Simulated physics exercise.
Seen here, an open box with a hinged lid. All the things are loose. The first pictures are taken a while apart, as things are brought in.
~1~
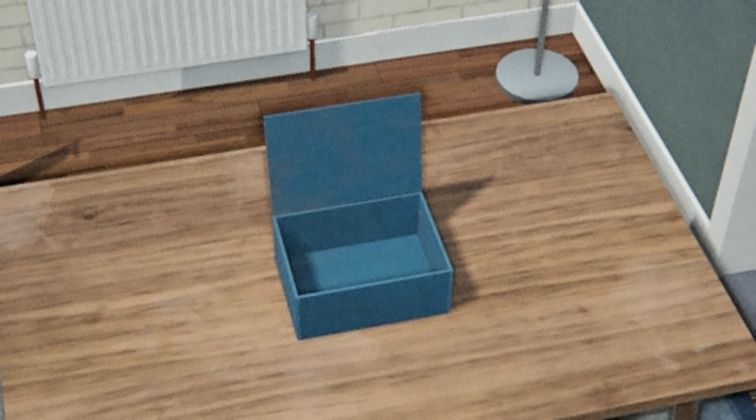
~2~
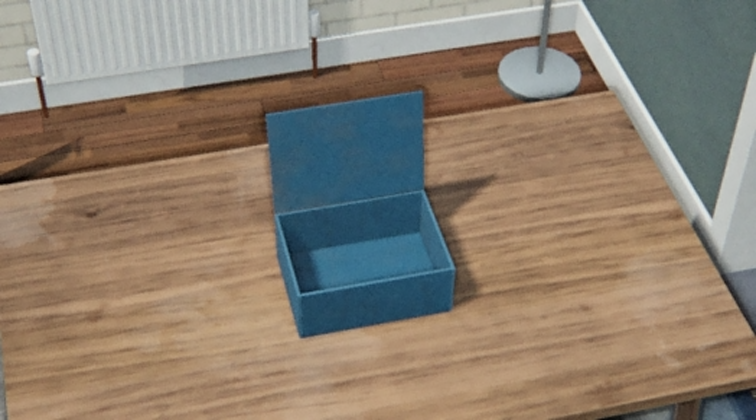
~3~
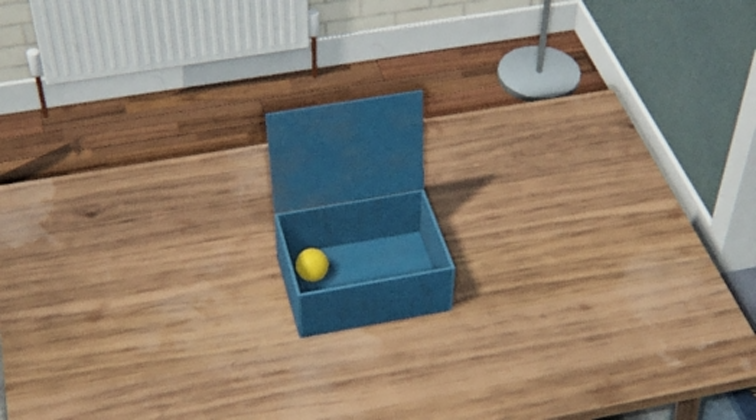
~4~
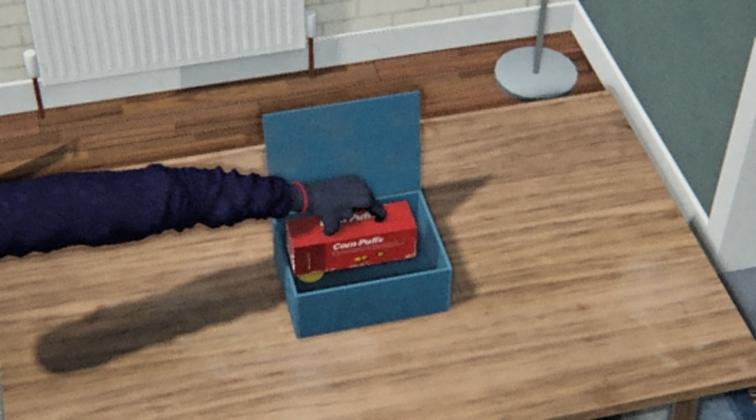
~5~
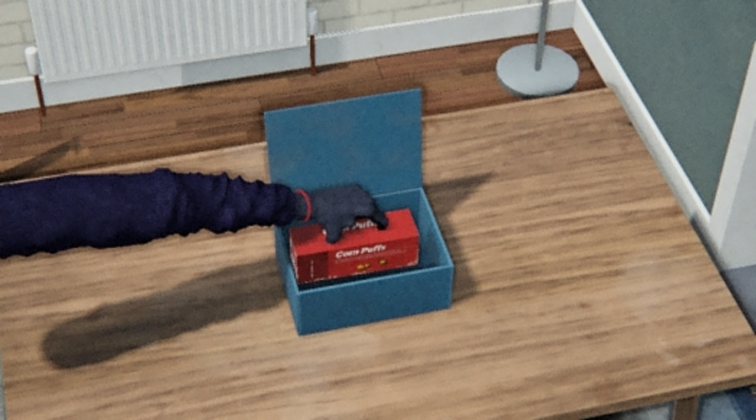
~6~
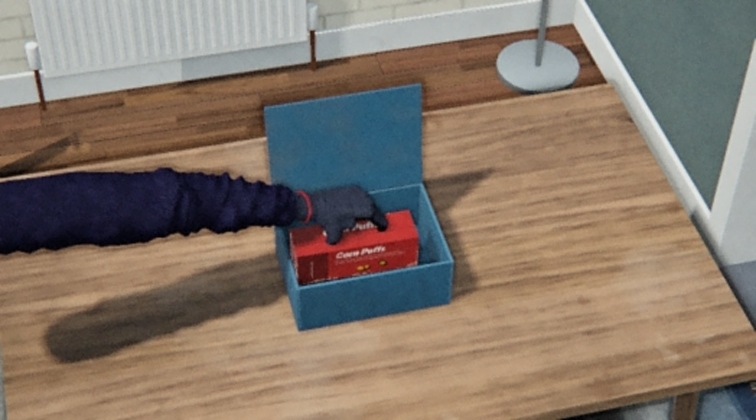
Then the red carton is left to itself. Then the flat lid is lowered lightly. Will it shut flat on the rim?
Here the lid closes.
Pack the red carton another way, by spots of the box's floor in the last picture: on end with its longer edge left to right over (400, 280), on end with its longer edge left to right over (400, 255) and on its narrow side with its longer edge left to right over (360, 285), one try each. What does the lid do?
In the first case it will not close; in the second case it will not close; in the third case it shuts flat.
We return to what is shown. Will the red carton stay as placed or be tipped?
The red carton tips.
Then, 1.00 s on from there, lid starting down; red carton turned 46° from how it was put near (358, 274).
Then, 1.60 s on from there, lid 58° above the rim; red carton turned 46° from how it was put near (358, 274).
Then, 2.00 s on from there, lid 17° above the rim; red carton turned 46° from how it was put near (358, 274).
In the end, lid shut; toppled in the box, red carton; yellow lemon unmoved. At the end, from the last picture's camera, red carton near (358, 274).
